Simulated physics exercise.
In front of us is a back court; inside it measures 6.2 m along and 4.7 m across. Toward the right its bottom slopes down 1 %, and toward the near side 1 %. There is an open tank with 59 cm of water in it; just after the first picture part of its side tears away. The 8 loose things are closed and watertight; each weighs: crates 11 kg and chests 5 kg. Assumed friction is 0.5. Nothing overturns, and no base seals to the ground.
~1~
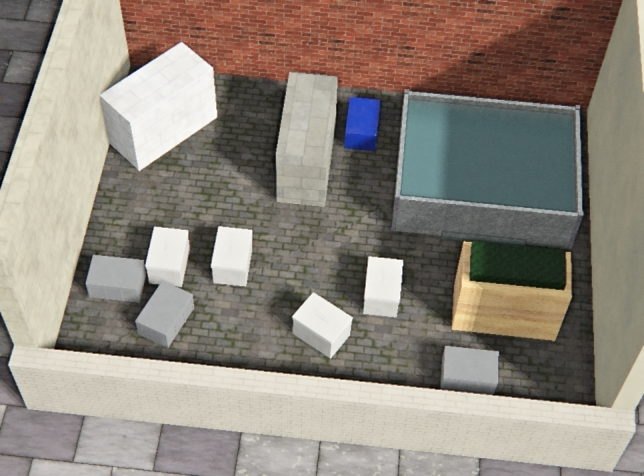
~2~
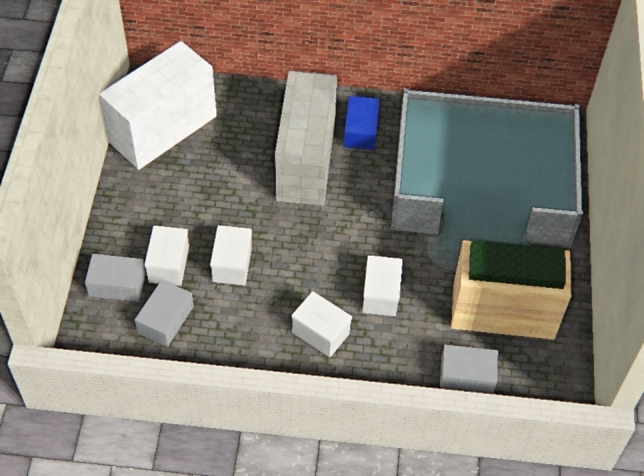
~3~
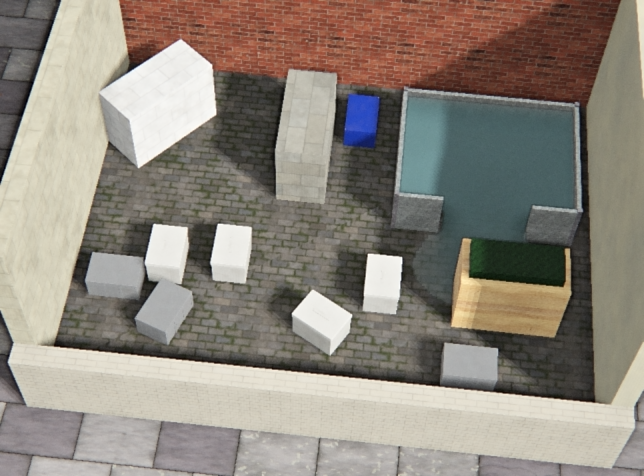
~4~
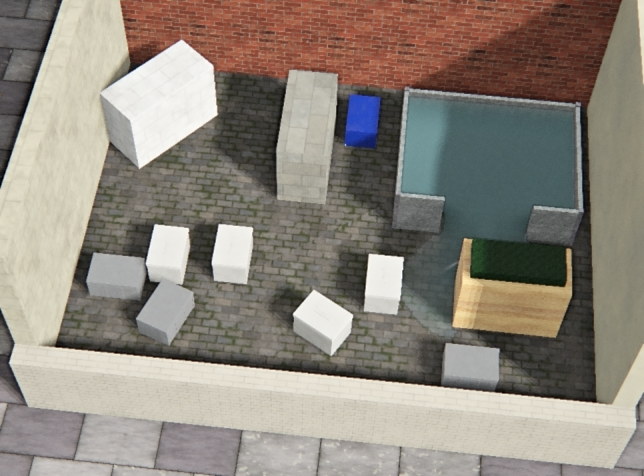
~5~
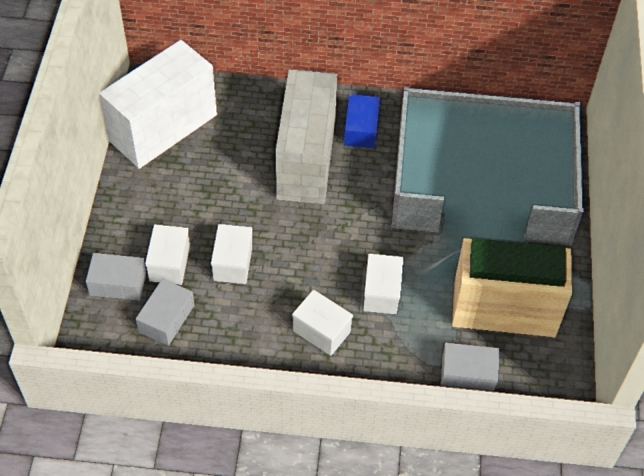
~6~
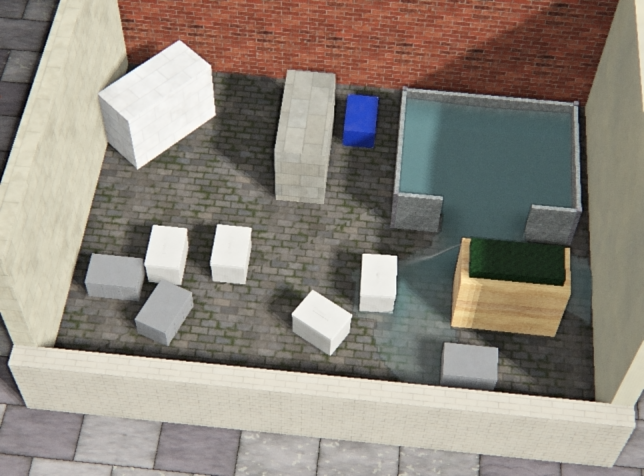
Walled back court with an open water tank, part of its near side tearing away and water spreading around a planter-like box.
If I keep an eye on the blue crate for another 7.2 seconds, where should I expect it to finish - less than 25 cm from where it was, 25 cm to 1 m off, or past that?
It should finish under 25 cm away.
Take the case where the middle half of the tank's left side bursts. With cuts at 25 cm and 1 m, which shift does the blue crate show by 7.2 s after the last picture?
What happens next is that the blue crate gets swept a long way.
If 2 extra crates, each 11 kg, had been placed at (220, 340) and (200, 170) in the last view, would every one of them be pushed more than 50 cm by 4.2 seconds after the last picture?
Beyond the mark, below the mark.
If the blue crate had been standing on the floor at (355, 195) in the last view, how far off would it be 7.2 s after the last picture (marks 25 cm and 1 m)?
It hardly budges.
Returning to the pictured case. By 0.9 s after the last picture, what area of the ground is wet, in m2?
Somewhere around 13 m2, roughly.
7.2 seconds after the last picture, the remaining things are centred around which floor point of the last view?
Somewhere near (235, 231).
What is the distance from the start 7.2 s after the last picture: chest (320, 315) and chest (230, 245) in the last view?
Taken in order, the shifts are 250 cm and 150 cm.
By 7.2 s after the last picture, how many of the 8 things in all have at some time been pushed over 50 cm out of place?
Total: 7.
Then, 0.9 s after the last picture the blue crate is near (361, 113), 0.0 m from its start, aground; 1 afloat.
Then, 2.8 s after the last picture the blue crate is near (361, 113), 0.0 m from its start, aground; 7 afloat.
Then, 4.8 s after the last picture the blue crate is near (361, 113), 0.0 m from its start, aground; 7 afloat.
Then, 7.2 s after the last picture the blue crate is near (361, 113), 0.0 m from its start, aground; 7 afloat.
